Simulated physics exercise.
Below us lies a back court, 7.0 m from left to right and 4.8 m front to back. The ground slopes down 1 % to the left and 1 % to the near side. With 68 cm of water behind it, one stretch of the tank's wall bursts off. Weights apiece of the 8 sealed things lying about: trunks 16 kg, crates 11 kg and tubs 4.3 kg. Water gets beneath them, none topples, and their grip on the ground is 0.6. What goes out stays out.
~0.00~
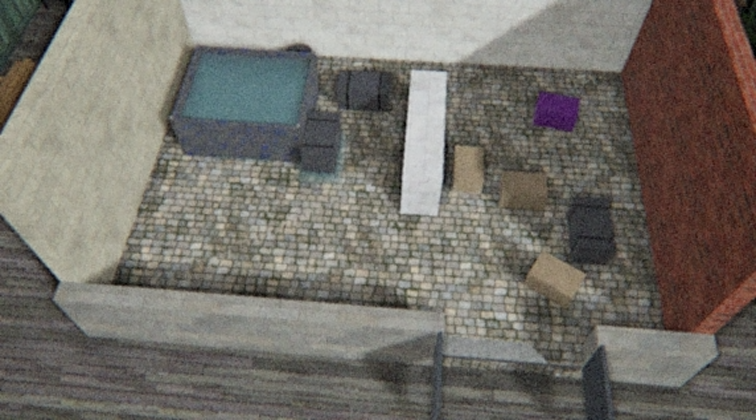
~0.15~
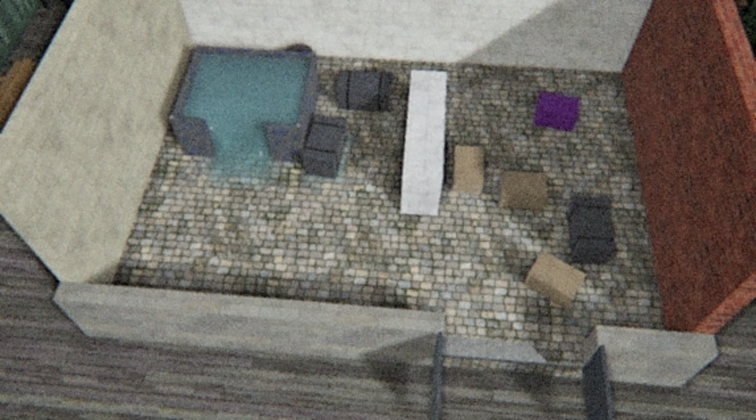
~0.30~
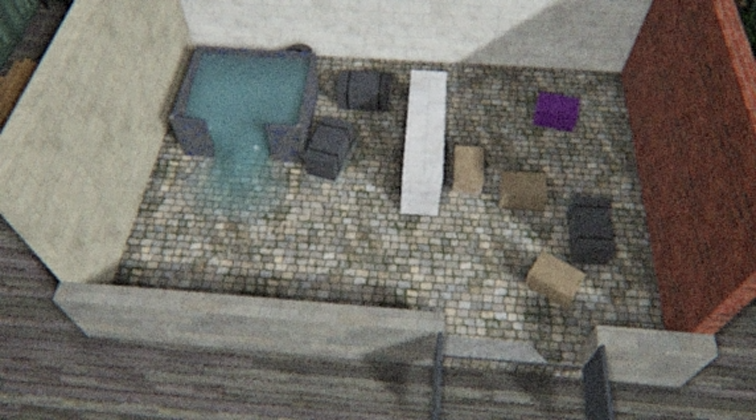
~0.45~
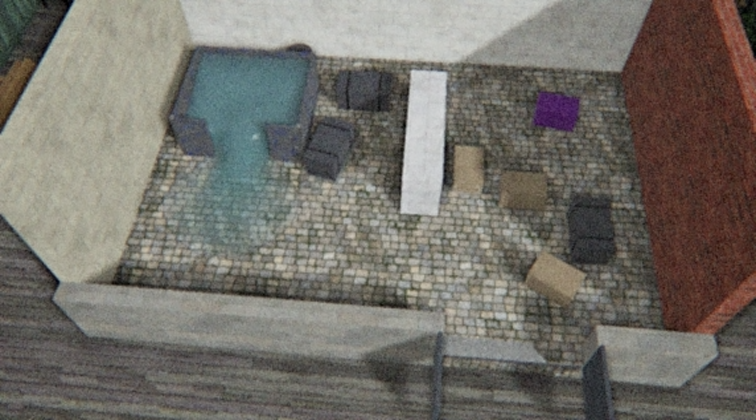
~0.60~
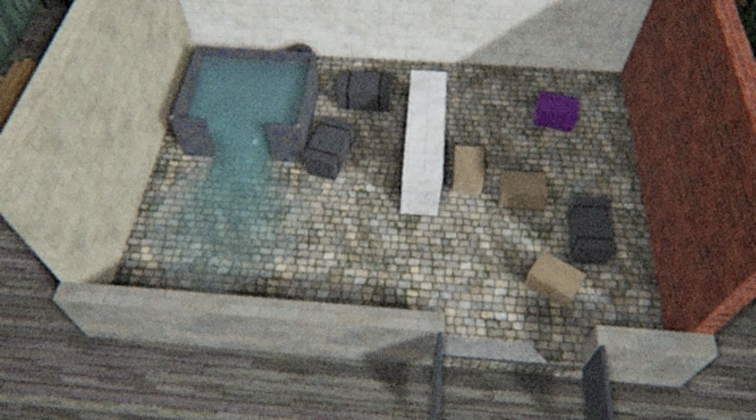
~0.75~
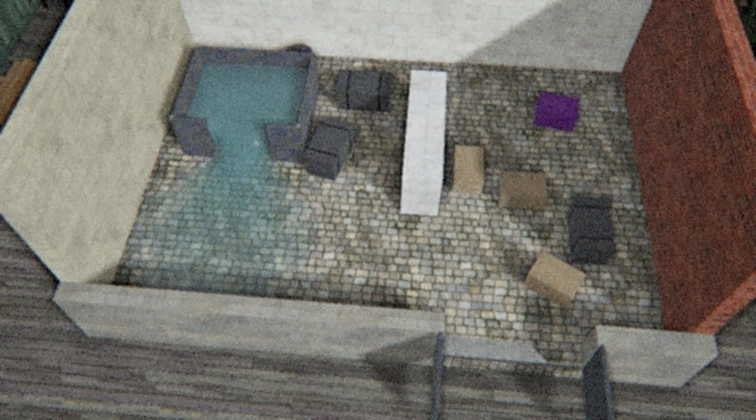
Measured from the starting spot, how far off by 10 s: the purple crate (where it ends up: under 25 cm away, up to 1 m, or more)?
The purple crate barely shifts.
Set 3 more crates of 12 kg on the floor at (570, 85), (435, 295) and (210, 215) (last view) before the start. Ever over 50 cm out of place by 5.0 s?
In that order: Short of it, past it, over.
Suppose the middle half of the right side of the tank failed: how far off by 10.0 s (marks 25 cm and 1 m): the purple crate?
In that case the purple crate travels far.
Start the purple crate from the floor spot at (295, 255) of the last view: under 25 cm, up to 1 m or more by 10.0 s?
It ends far away.
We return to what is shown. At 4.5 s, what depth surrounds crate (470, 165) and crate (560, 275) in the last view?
About 2 and 6 cm.
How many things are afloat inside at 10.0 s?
I count 3.
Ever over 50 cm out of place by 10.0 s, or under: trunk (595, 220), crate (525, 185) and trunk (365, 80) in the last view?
In that order: More, short of it, short of it.
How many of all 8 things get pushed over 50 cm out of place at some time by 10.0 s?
That makes 3.
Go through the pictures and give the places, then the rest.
The purple crate at (558, 105) rests on the ground; 2.4 m2 under water; 0 of 8 have shifted, in the first picture.
The purple crate at (558, 105) rests on the ground; water covers 2.9 m2; 0 of 8 have shifted, in the second picture.
The purple crate at (558, 105), on the bottom; 3.7 m2 under water; 1 of 8 have shifted, in the third picture.
The purple crate at (558, 105) rests on the ground; 4.7 m2 under water; 1 of 8 have shifted, in the fourth picture.
The purple crate at (558, 105) rests on the ground; water covers 5.9 m2; 1 of 8 have shifted, in the fifth picture.
The purple crate at (558, 105), on the bottom; water covers 7.2 m2; 1 of 8 have shifted, in the sixth picture.
After 2.0 s the purple crate is near (558, 105), 0.0 m from its start, aground; 0 of 8 are out; 0 afloat.
After 4.5 s the purple crate is near (558, 105), 0.0 m from its start, aground; 0 of 8 are out; 0 afloat.
After 7.0 s the purple crate is near (558, 105), 0.0 m from its start, aground; 0 of 8 are out; 2 afloat.
After 10.0 s the purple crate is near (555, 103), 0.1 m from its start, aground; 0 of 8 are out; 3 afloat.
